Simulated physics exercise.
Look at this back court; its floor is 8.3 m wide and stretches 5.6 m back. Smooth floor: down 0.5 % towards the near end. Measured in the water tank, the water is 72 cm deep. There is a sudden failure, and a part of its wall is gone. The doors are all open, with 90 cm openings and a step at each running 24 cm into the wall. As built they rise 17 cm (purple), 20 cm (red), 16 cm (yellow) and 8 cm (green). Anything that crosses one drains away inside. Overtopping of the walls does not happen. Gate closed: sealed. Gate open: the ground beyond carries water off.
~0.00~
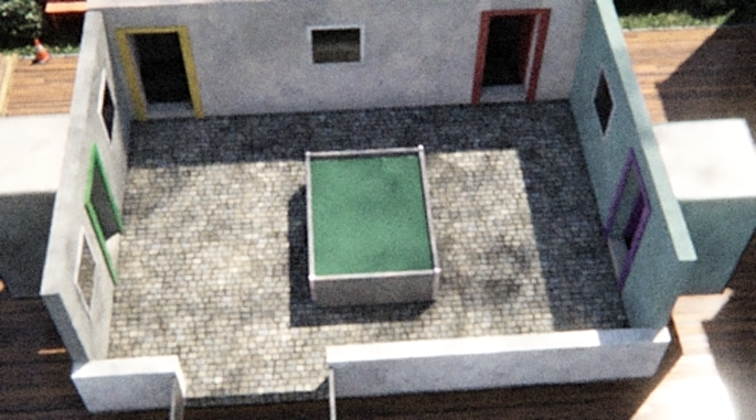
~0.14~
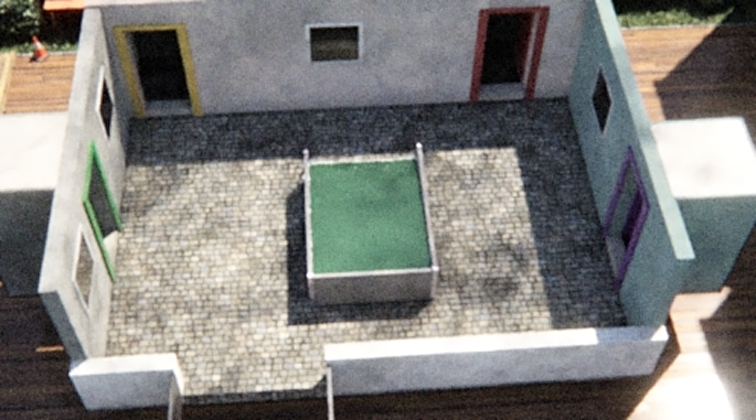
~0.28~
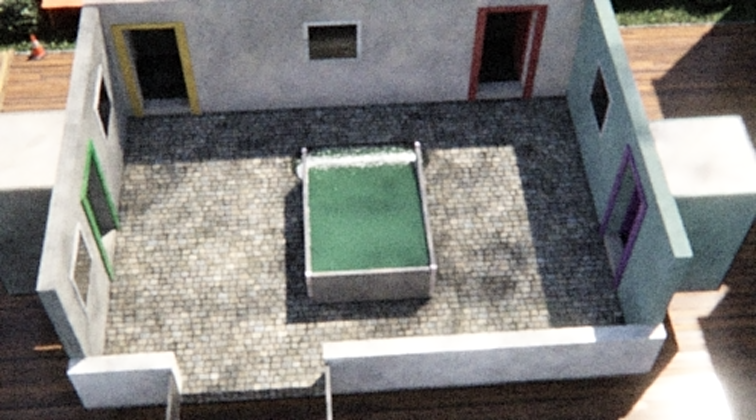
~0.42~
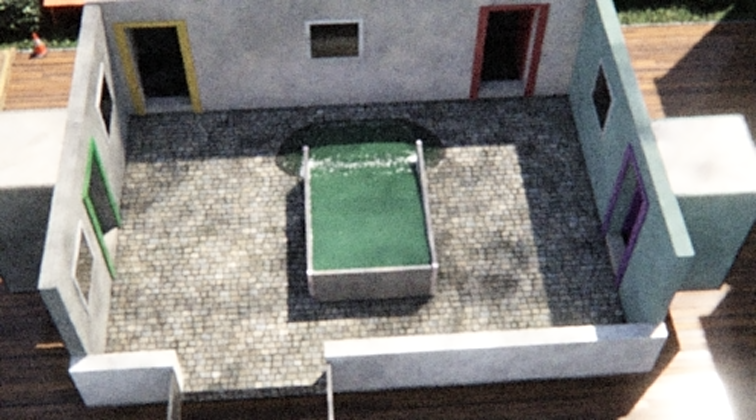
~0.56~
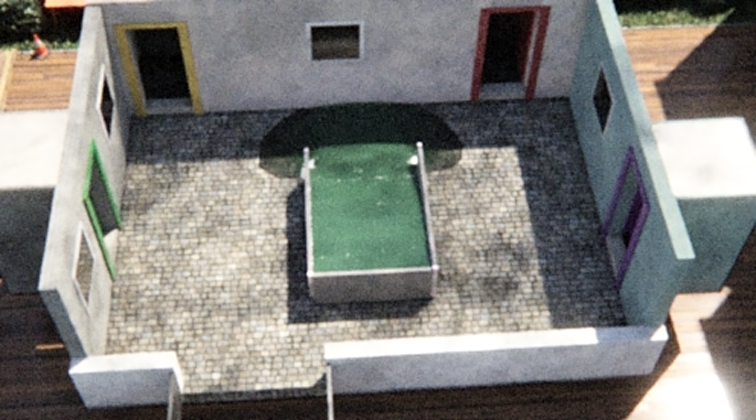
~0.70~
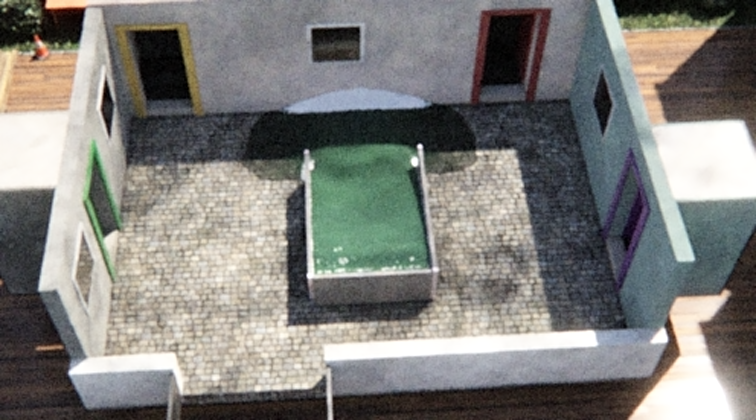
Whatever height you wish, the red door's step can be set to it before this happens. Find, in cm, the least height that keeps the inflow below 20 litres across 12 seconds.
The least height is about 10 cm.
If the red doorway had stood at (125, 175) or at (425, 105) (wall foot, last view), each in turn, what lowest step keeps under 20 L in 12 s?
Roughly 19 cm, then roughly 29 cm.
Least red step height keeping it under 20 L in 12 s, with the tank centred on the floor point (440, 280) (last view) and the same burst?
About 23 cm.
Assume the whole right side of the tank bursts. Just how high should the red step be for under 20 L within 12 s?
About 16 cm.
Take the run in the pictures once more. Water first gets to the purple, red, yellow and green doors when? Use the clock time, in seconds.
Arrival times - purple: 3.0 s; red: 1.2 s; yellow: 1.5 s; green: 2.8 s.
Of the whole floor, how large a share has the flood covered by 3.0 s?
Approximately 45 %.
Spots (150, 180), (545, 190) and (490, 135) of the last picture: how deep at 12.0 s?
4, 4 and 4 cm, respectively.
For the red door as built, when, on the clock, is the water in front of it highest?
Roughly 2.2 s.
After 1.4 s water covers 20 % of the floor, deepest (49 cm) near (353, 115); 9 cm at the red door, 0 litres in over its 20 cm step.
After 3.0 s water covers 45 % of the floor, deepest (36 cm) near (559, 99); 13 cm at the red door, 0 litres in over its 20 cm step.
After 12.0 s water covers 100 % of the floor, deepest (10 cm) near (102, 385); 4 cm at the red door, 0 litres in over its 20 cm step.
At the red door as built, the water arrived by 1.2 s and peaked near 15 cm at 2.2 s.
Run again over the same 12 s with other heights there, 33 litres in over 8.5 cm, 10 litres over 11.5 cm. The limit of 20 litres is kept from about 10 cm up.
